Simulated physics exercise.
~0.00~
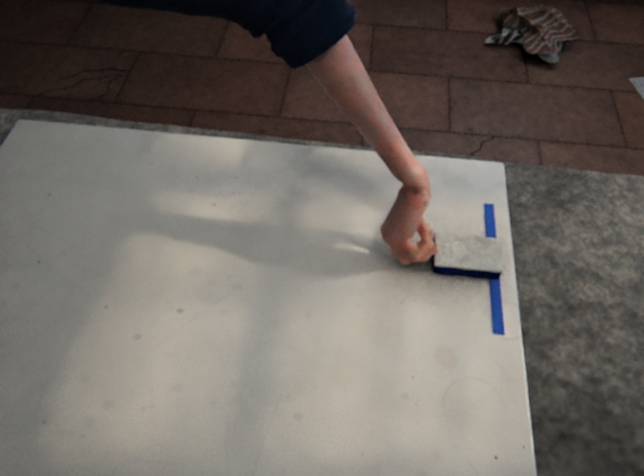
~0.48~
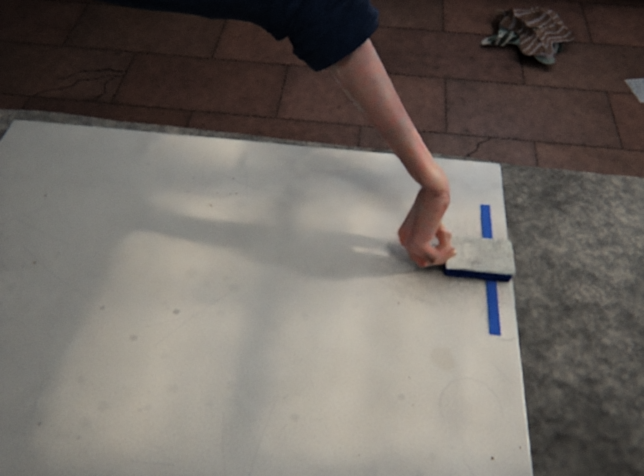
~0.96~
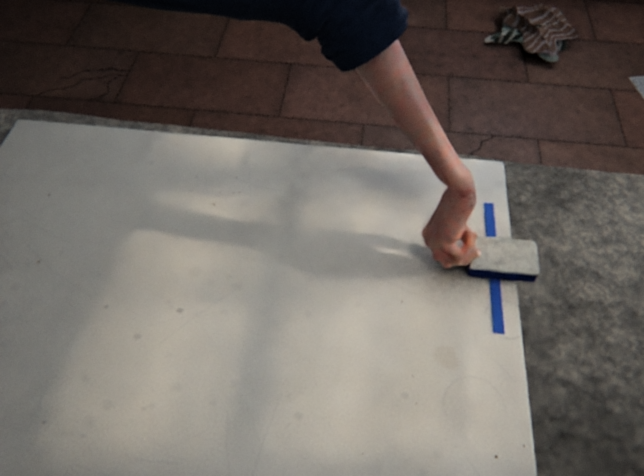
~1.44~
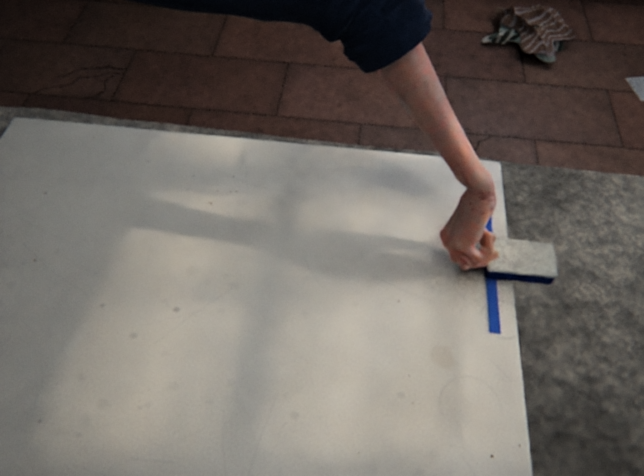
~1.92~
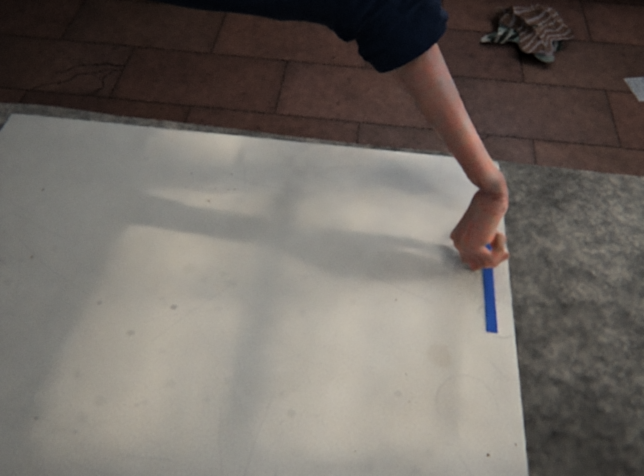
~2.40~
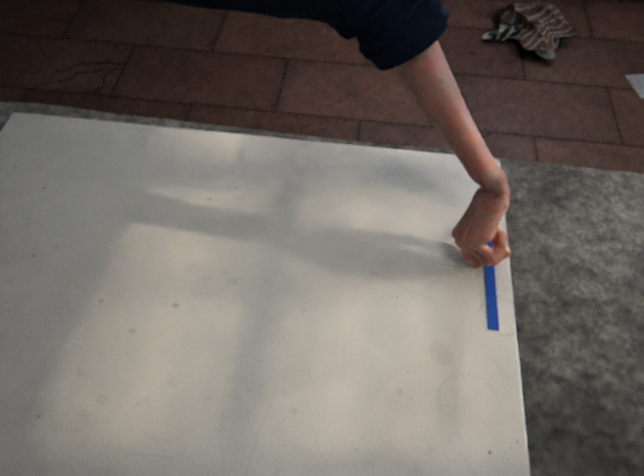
On a pale tabletop beside a brown tiled floor, a hand slowly pushes a grey and blue sponge rightward across a strip of blue tape and past the table's edge, until the sponge drops out of sight and the hand stays at the tape.
